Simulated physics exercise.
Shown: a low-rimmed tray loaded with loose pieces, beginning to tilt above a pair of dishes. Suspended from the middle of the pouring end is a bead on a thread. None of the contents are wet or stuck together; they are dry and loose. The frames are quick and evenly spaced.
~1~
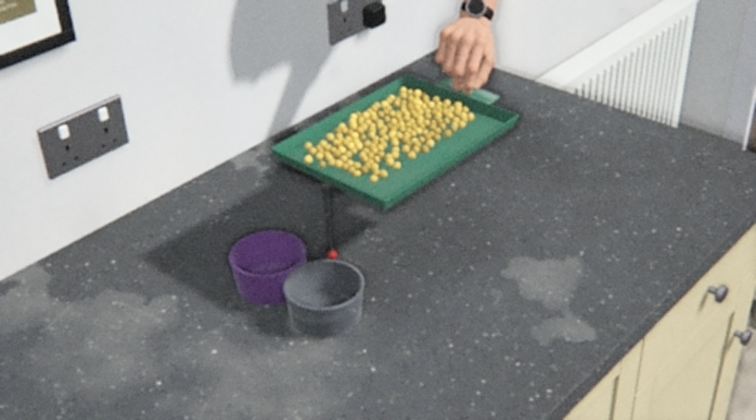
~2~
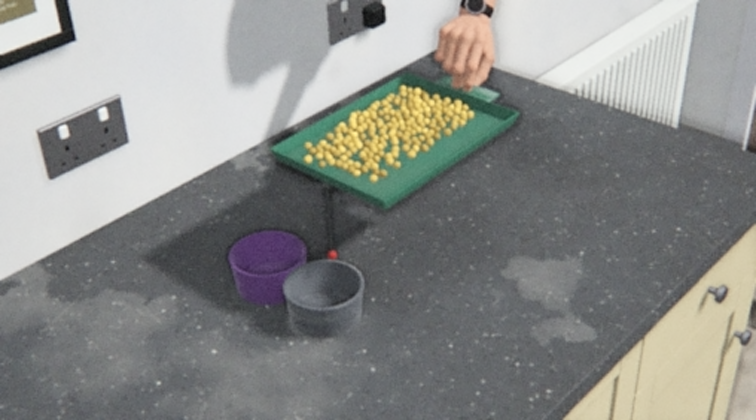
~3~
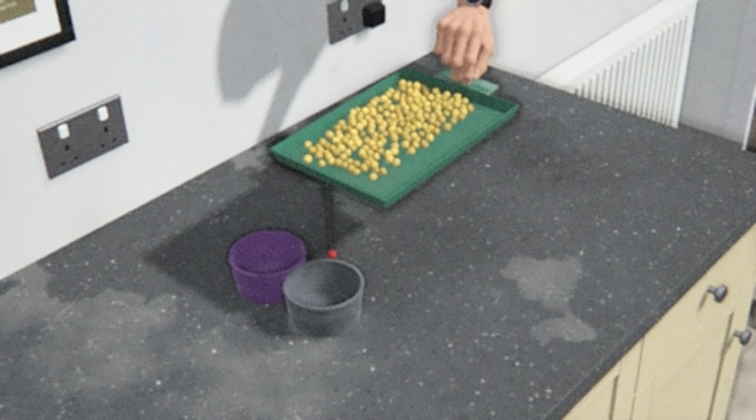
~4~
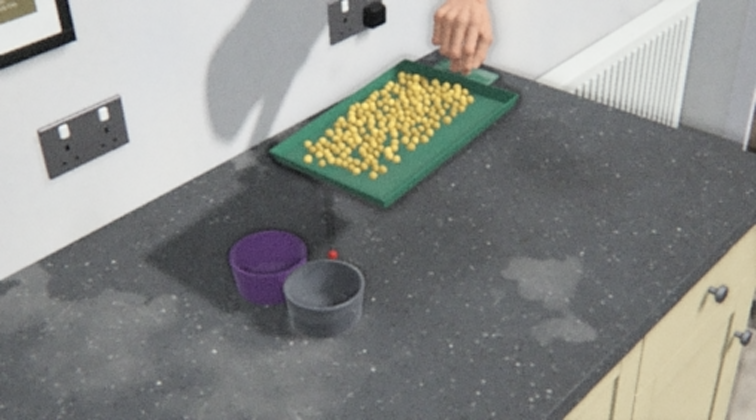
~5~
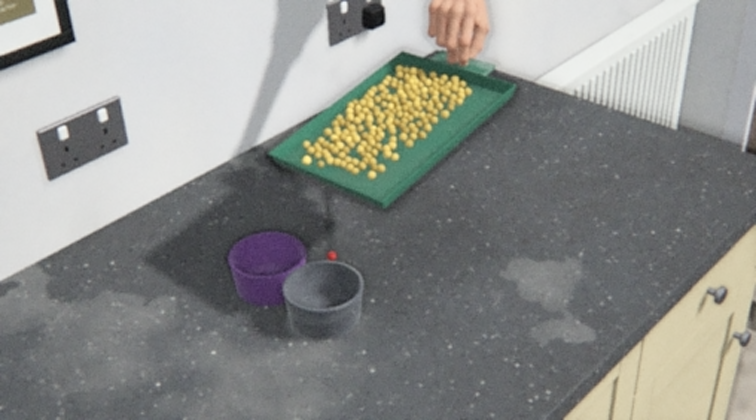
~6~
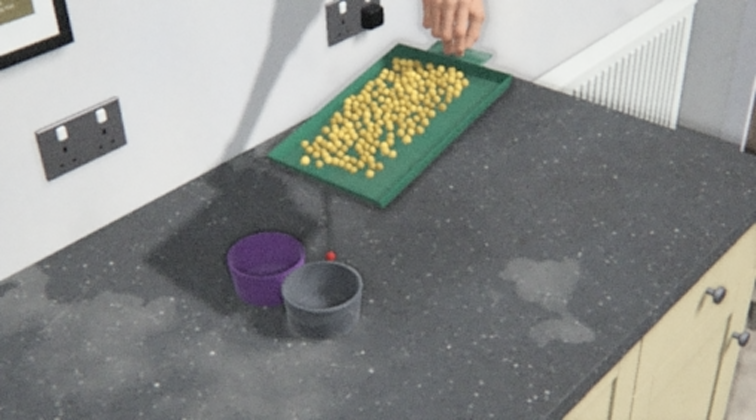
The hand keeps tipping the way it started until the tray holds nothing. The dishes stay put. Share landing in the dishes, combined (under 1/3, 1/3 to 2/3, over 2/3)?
Over 2/3.
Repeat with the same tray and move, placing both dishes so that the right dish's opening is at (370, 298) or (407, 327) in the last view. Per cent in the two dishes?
I'd say about 30 percent, followed by about 20 percent.
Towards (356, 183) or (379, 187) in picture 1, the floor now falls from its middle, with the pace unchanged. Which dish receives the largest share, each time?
Point by point: The right side, then the right side.
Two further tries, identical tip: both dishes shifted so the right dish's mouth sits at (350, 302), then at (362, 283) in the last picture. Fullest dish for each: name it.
First placement: The leftmost one; second placement: The leftmost one.
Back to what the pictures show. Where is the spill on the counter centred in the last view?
Its middle is at roughly (259, 344).
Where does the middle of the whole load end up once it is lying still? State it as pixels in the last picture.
Roughly at (278, 292), give or take.
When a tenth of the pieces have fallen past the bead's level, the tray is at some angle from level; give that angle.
The tilt then is about 100°.
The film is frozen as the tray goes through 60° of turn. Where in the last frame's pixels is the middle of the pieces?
About (317, 136).
Soon after the last picture, tray tipped steeply; nearly all on the tray; a stray few in the left dish; a stray few in the air.
A little later, tray tipped right over; about half on the tray; a small part in the right dish; a small part in the left dish; a stray few outside both; about a third in the air.
Later still, tray tipped past a quarter turn; about a third in the right dish; about half in the left dish; about a quarter outside both.
At rest, tray tipped past a quarter turn; about a third in the right dish; about half in the left dish; about a quarter outside both.
